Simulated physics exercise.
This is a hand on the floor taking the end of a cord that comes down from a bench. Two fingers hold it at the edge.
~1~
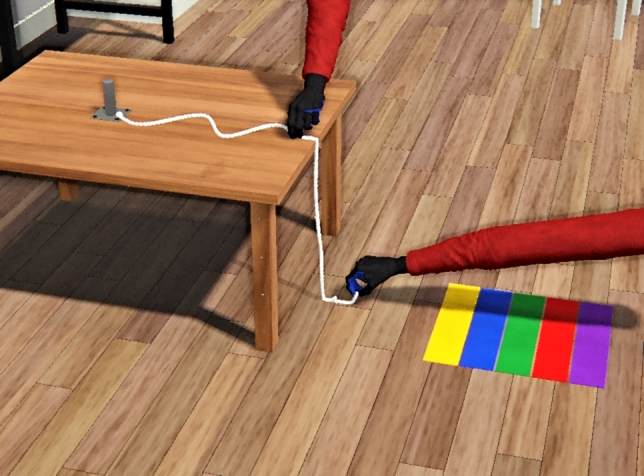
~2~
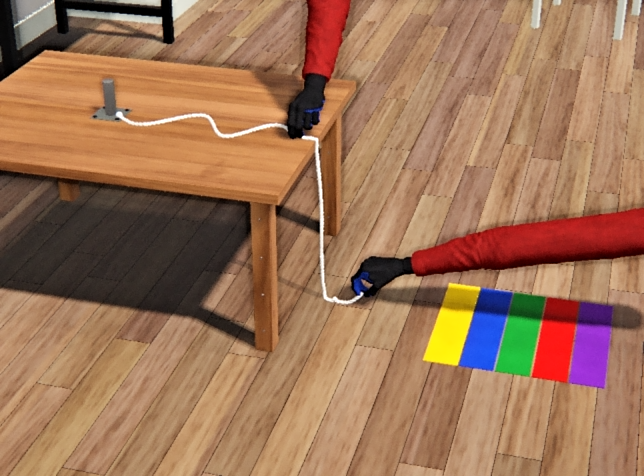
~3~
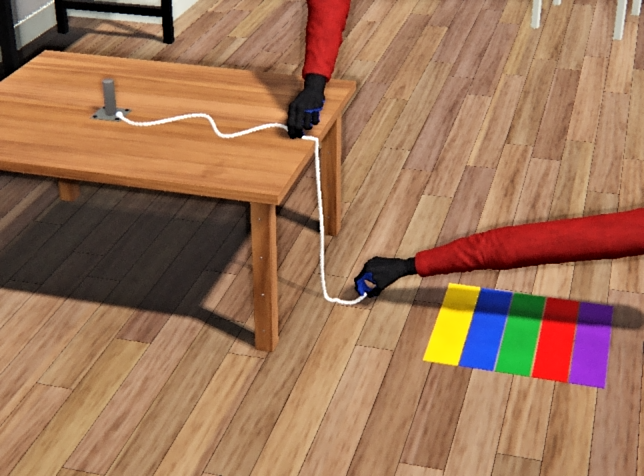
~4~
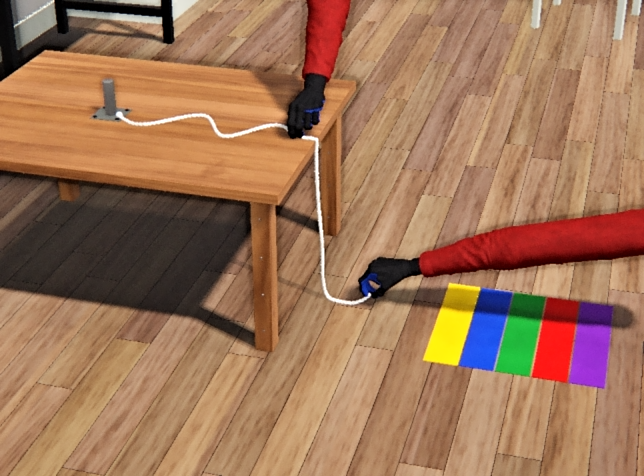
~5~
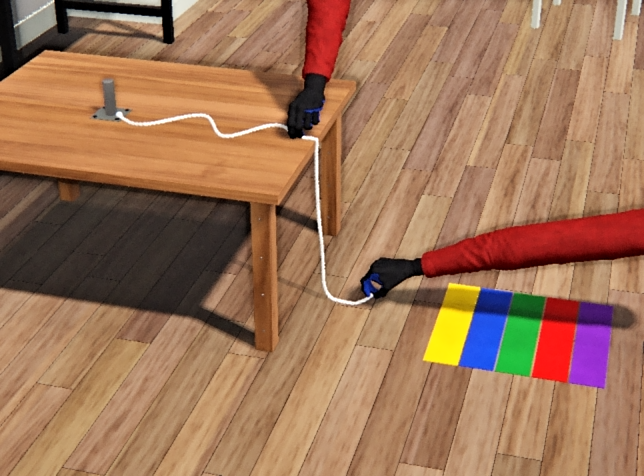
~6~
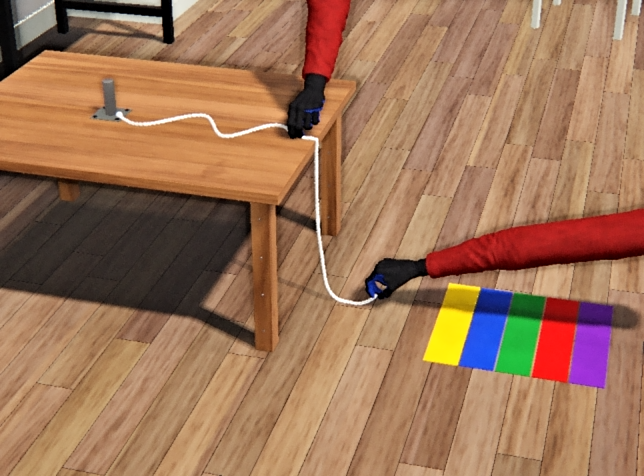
In this clip, a black-gloved hand near the floor draws the end of a white cord slightly to the right, toward a row of coloured stripes, while another gloved hand stays still at the edge of a wooden table.
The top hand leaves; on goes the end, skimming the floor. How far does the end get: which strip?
The end stops over the red strip.
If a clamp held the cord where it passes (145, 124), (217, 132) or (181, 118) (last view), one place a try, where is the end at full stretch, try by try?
Near (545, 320), (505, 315) and (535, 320).
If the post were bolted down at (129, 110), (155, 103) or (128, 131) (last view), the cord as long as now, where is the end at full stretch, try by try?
In that order: (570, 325), (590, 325) and (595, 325).
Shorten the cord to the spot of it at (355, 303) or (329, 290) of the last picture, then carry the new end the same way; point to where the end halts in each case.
About (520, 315) and (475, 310).
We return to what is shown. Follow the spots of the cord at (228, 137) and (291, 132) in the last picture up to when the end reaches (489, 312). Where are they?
About (275, 133), and the other about (324, 173).
Soon after, end near (489, 312); over blue.
After that, end near (530, 317); over green.
At the stop, end near (555, 321); over red. It gets as far as the red strip.
